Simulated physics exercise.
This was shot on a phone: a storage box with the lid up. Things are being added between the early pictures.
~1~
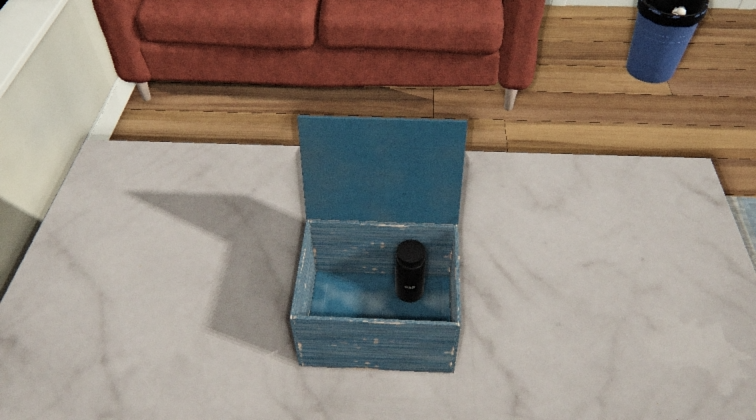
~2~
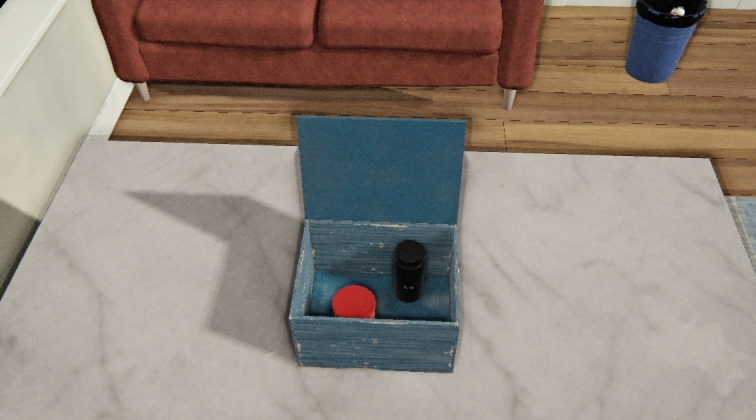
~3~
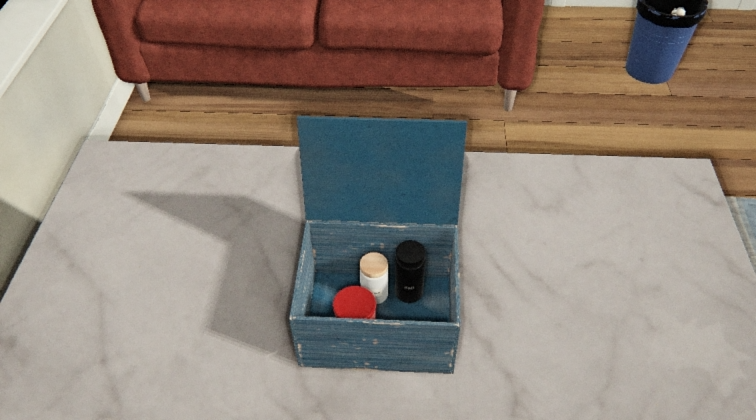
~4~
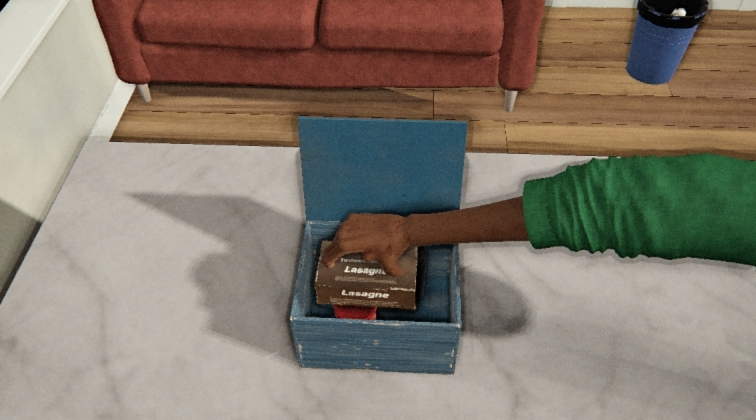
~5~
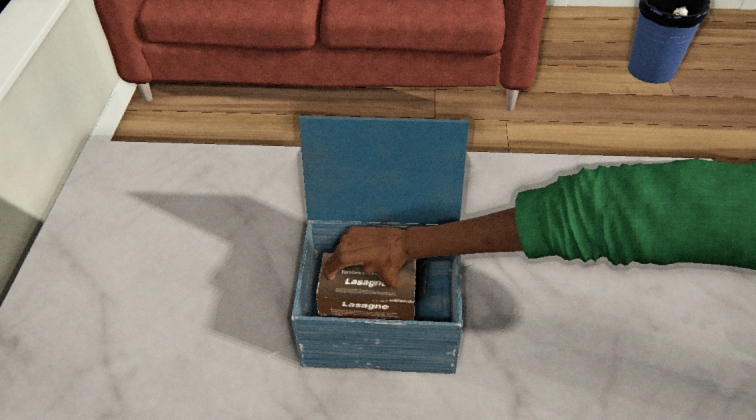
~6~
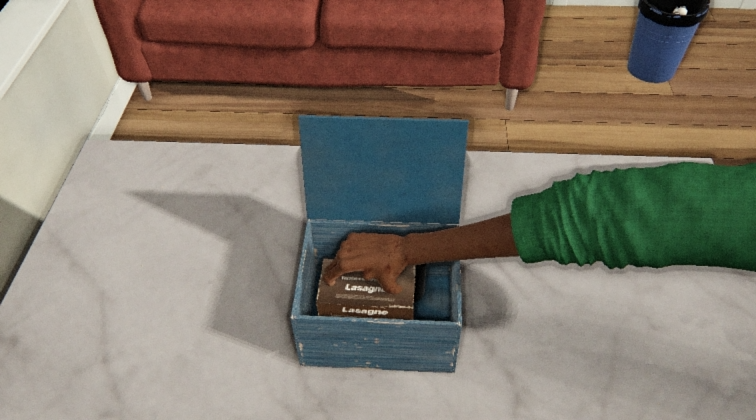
An open blue wooden box sits on a pale marble surface, seen from above by a still camera, with a red sofa and a blue bin on the wooden floor behind. Inside stands a black shaker at the right, then a red-topped item appears at the front and a white shaker between them. A green-sleeved arm reaches in from the right and lowers a brown lasagne carton into the box.
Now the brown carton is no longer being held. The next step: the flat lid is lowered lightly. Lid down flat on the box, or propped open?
Down flat.
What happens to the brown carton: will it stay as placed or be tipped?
At the finish the brown carton holds its orientation.
Then, 1.40 s later than the last frame, lid 73° above the rim.
Then, 1.80 s later than the last frame, lid 35° above the rim.
When it is over, lid shut; all 4 as before. End places, in pixels of the last picture, brown carton near (368, 292).
